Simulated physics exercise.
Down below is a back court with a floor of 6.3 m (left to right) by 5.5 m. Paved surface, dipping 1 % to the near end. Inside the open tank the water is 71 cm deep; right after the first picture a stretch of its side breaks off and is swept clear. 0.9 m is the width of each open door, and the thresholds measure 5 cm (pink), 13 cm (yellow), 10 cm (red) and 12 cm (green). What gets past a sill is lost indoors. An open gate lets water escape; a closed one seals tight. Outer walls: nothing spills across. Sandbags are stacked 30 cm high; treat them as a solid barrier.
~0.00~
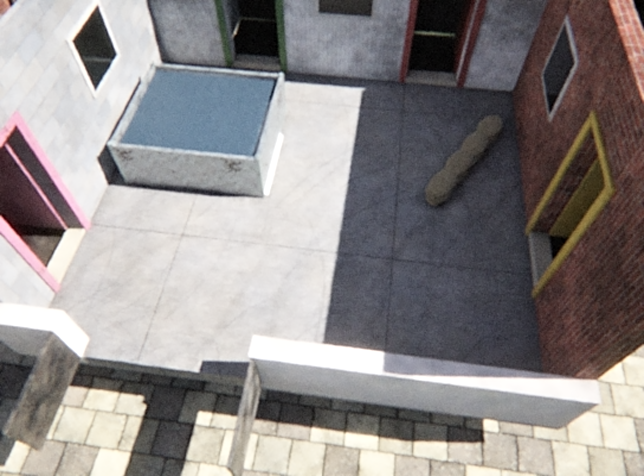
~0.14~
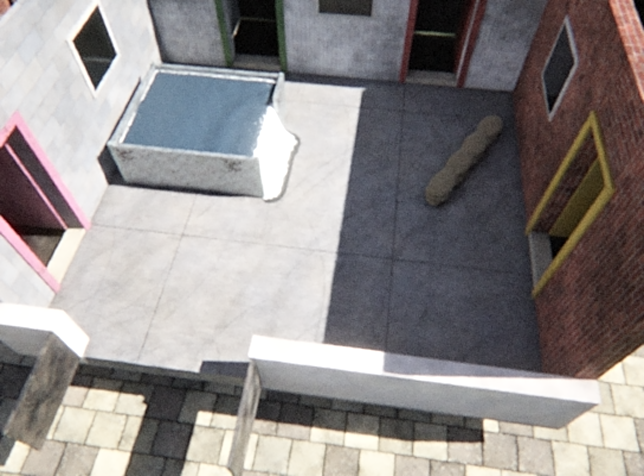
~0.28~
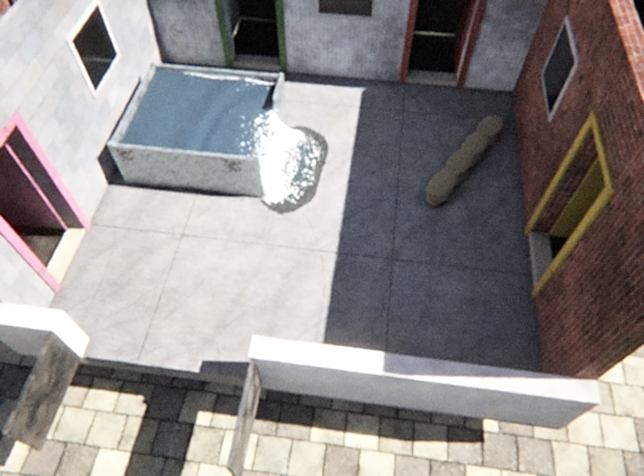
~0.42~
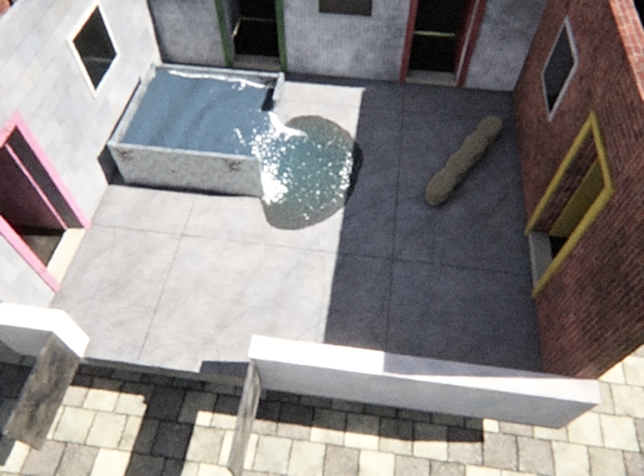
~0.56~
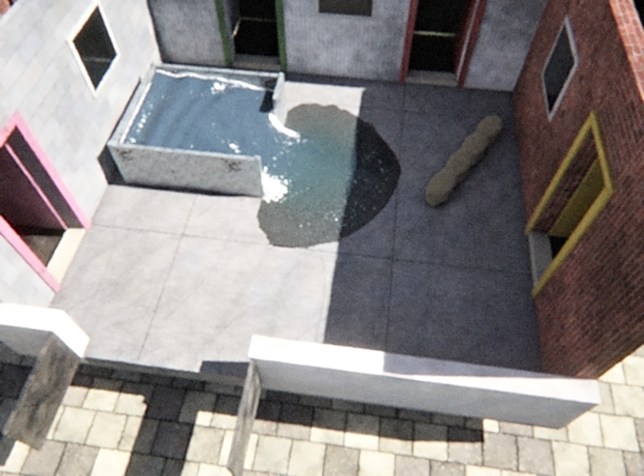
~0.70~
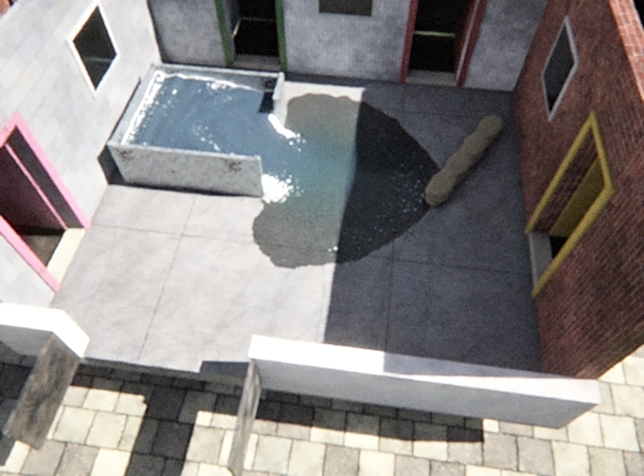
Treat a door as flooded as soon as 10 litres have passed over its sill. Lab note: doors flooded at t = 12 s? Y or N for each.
At the end, pink door: The total grows larger than the cap. Yellow door: The total grows larger than the cap. Red door: The total grows larger than the cap. Green door: The total remains smaller than the cap.
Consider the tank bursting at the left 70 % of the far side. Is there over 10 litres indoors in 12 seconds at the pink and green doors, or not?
So pink ends up short of it and green ends up past the limit.
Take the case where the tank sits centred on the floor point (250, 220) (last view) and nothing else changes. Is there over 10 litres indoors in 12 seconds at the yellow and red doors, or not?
Checking the limit: The yellow door is beyond it and the red door is within it.
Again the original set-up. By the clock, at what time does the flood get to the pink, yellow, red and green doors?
Pink: 6.5 s; yellow: 1.3 s; red: 1.4 s; green: 4.5 s.
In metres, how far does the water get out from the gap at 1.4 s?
About 4.0 m out.
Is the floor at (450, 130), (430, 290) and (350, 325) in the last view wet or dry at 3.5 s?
Soaked, soaked, soaked.
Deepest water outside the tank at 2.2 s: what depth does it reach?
Up to near 37 cm.
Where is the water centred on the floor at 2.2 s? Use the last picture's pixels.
The water's centre is around (320, 171).
After 1.4 s water covers 40 % of the floor and is deepest (36 cm) near (276, 179); pink door not reached, yellow door 14 cm at the sill, 0 L in, red door not reached, green door not reached.
After 2.2 s water covers 50 % of the floor and is deepest (37 cm) near (532, 397); pink door not reached, yellow door 23 cm at the sill, 30 L in, red door 11 cm at the sill, 0 L in, green door not reached.
After 3.5 s water covers 55 % of the floor and is deepest (26 cm) near (509, 299); pink door not reached, yellow door 15 cm at the sill, 64 L in, red door 18 cm at the sill, 42 L in, green door not reached.
After 7.0 s water covers 95 % of the floor and is deepest (16 cm) near (38, 330); pink door 11 cm at the sill, 2 L in, yellow door 12 cm at the sill, 82 L in, red door 8 cm at the sill, 88 L in, green door 2 cm at the sill, 0 L in.
After 12.0 s water covers 95 % of the floor and is deepest (10 cm) near (65, 334); pink door 8 cm at the sill, 54 L in, yellow door 8 cm at the sill, 82 L in, red door 3 cm at the sill, 88 L in, green door 7 cm at the sill, 0 L in.
